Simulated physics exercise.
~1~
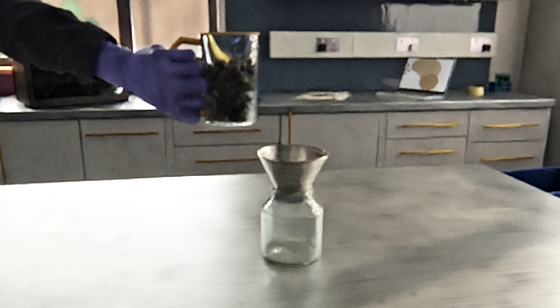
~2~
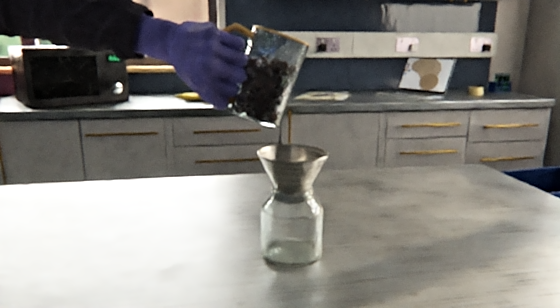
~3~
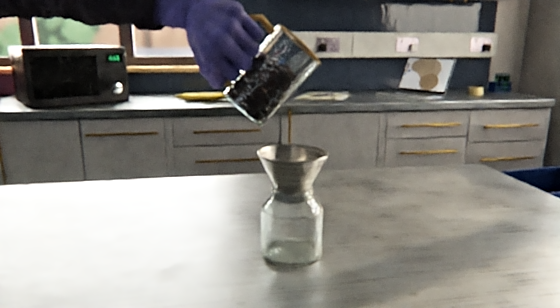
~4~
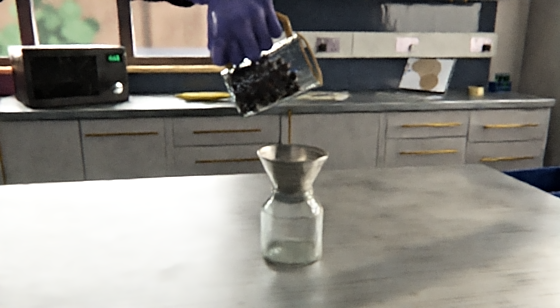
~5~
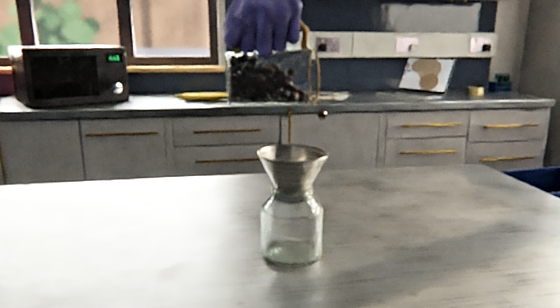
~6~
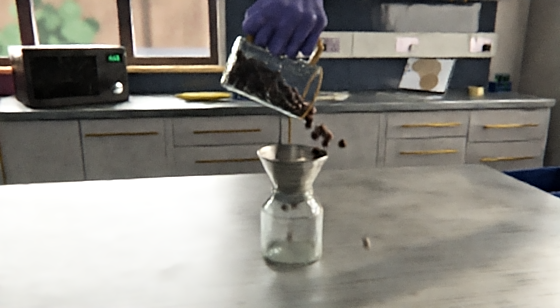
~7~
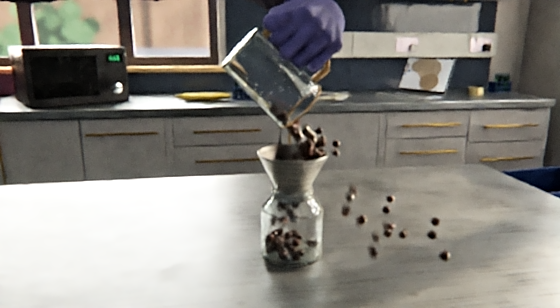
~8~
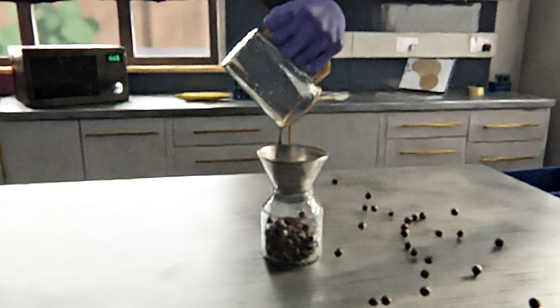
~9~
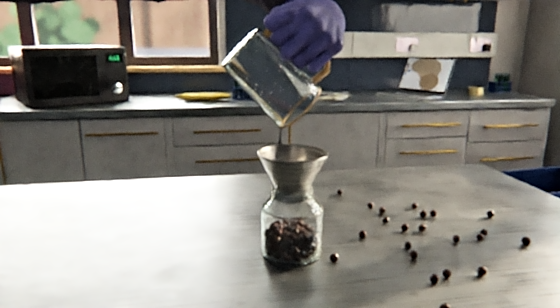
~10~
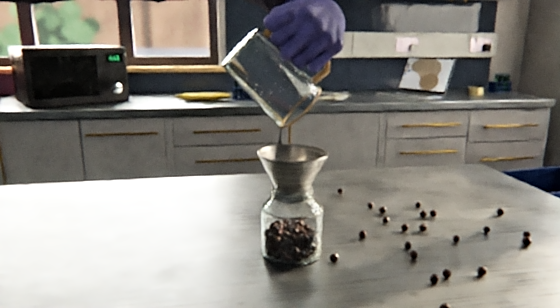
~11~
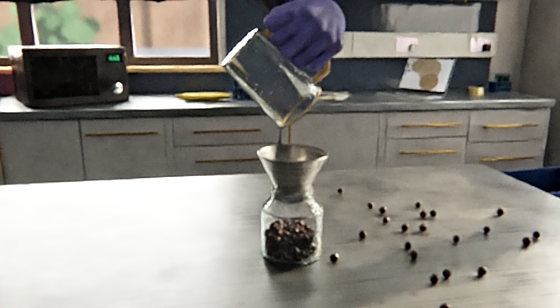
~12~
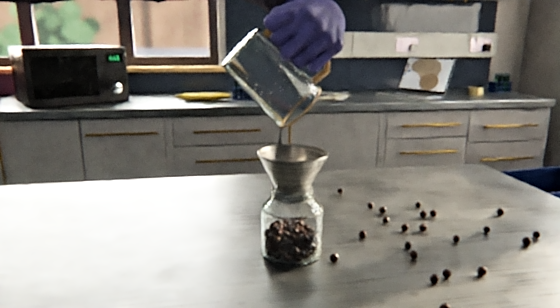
A kitchen is seen from across a pale grey worktop, with drawers, a dark microwave and a window behind. Near the middle stands a clear glass jar with a metallic grey funnel in its neck. A purple-gloved hand carries a see-through cup of dark brown balls in from the left, tilting it above the funnel. As the cup tips further, balls tumble out, many dropping through into the jar while others miss and bounce across the worktop to the right. The hand holds the emptied cup upturned, with most balls resting in the jar and some scattered outside.
